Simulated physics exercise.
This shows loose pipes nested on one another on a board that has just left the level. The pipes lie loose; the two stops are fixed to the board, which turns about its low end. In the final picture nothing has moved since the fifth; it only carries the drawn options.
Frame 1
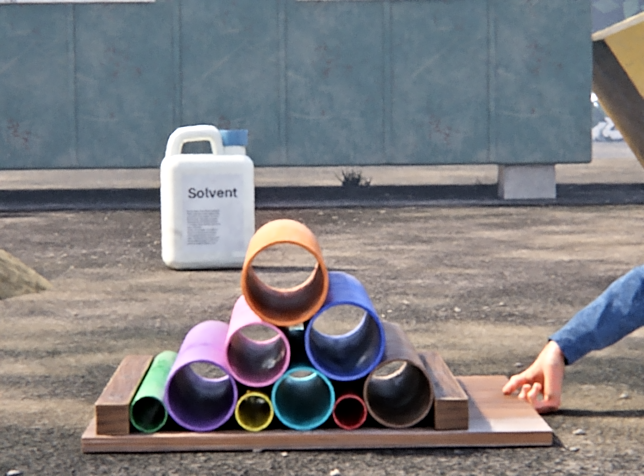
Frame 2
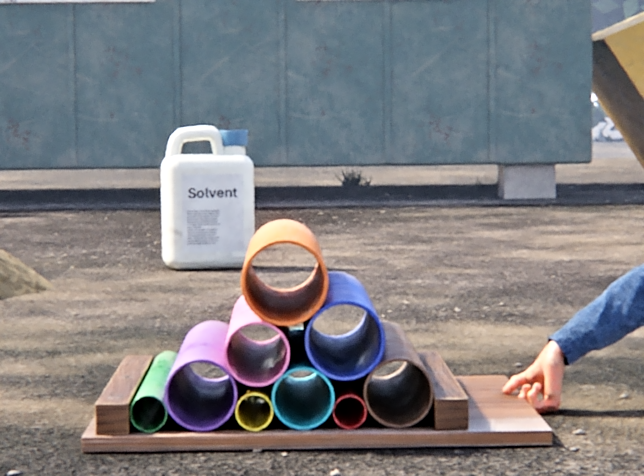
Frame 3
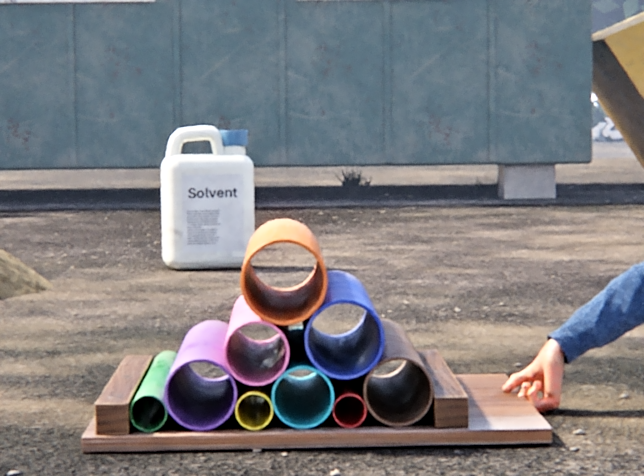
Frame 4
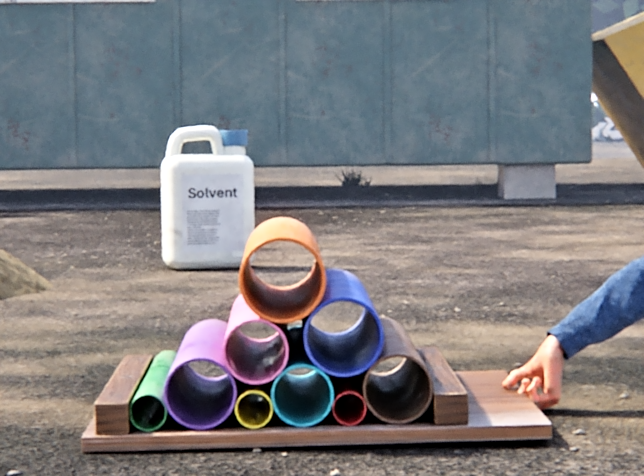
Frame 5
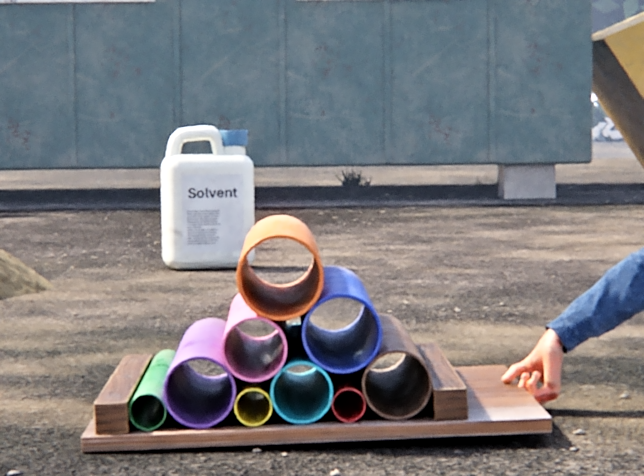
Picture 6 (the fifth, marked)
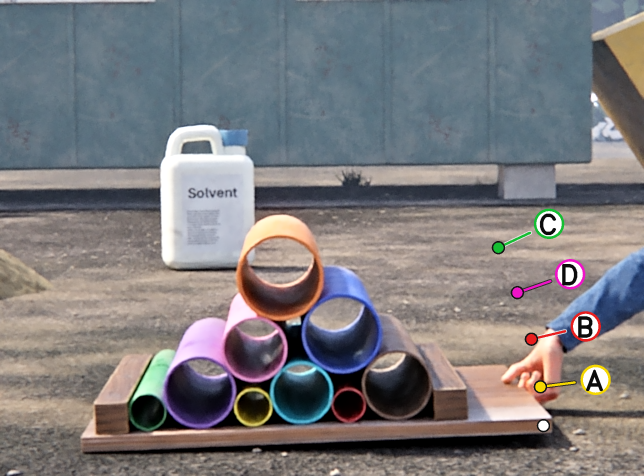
On rough outdoor ground, a hand slightly raising the right end of a wooden board stacked with loose colourful pipes.
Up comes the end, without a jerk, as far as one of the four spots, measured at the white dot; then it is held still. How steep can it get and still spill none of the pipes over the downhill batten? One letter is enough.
D is the limit.
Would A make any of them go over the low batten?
At A: No.
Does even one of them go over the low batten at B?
At B: No.
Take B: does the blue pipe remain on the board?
Yes, with B.
On the copy, A at (540, 387); B at (532, 339); C at (499, 248); D at (518, 292); the white dot at (543, 426).
On D. First, board at 14°.
Then, board at 19°.
Finally, board at 19°, none over the low batten.
By contrast, A none over the low batten; B none over the low batten; C one over the low batten (orange).
